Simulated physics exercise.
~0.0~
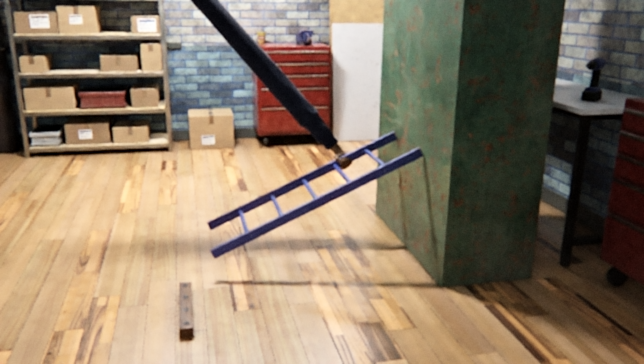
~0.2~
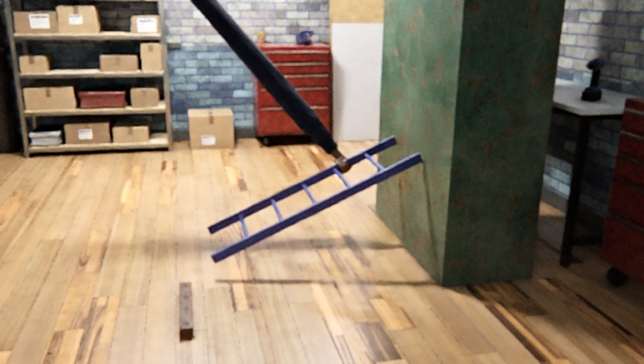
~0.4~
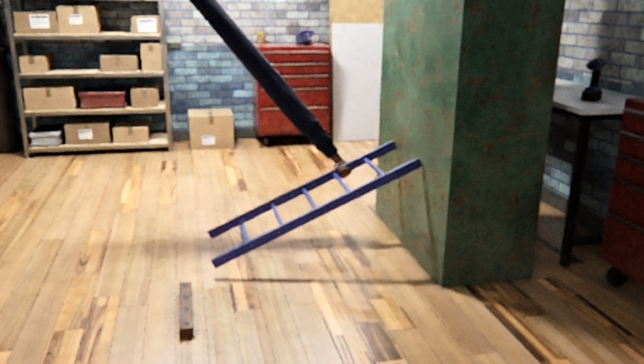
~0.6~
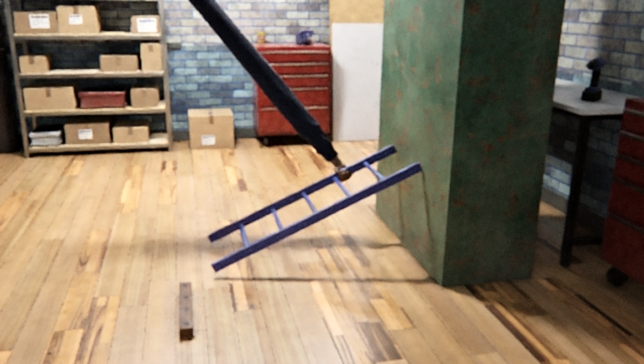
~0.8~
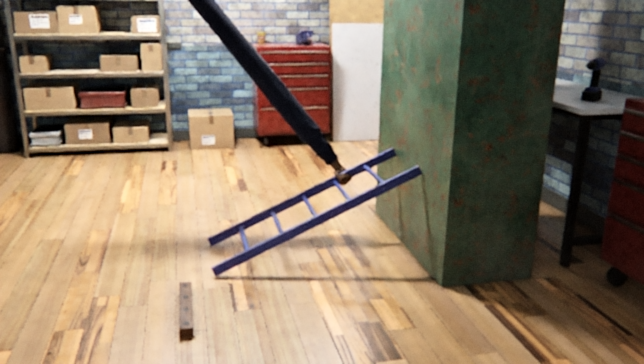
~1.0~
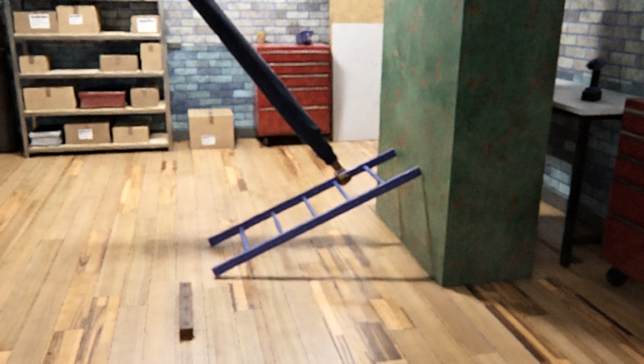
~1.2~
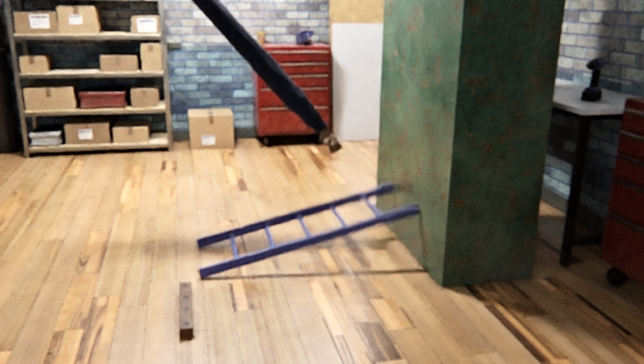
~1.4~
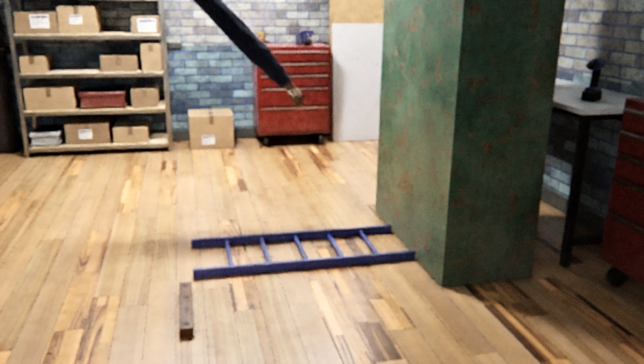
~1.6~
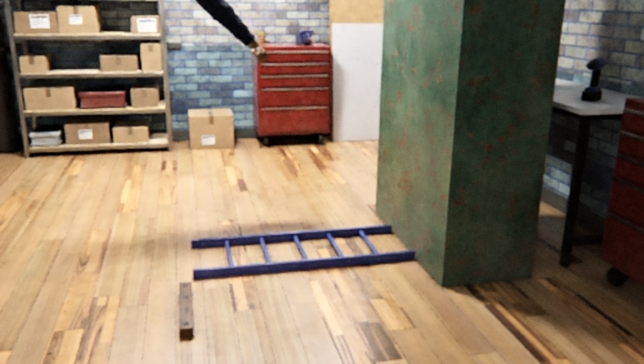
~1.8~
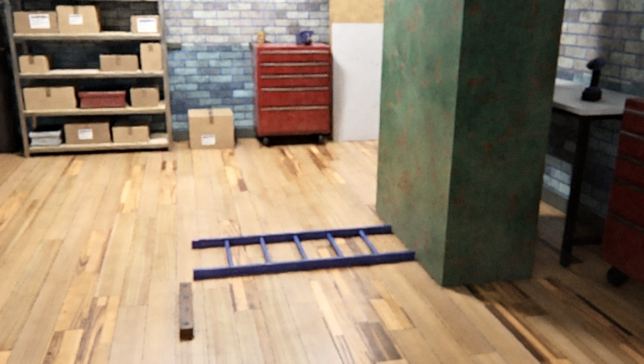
In the video, a dark arm lowers a blue ladder-like gate at a slant against a green cupboard, near a wooden batten on the floor. The arm lets go and withdraws, and the gate slides down until it lies flat on the floor beside the cupboard.
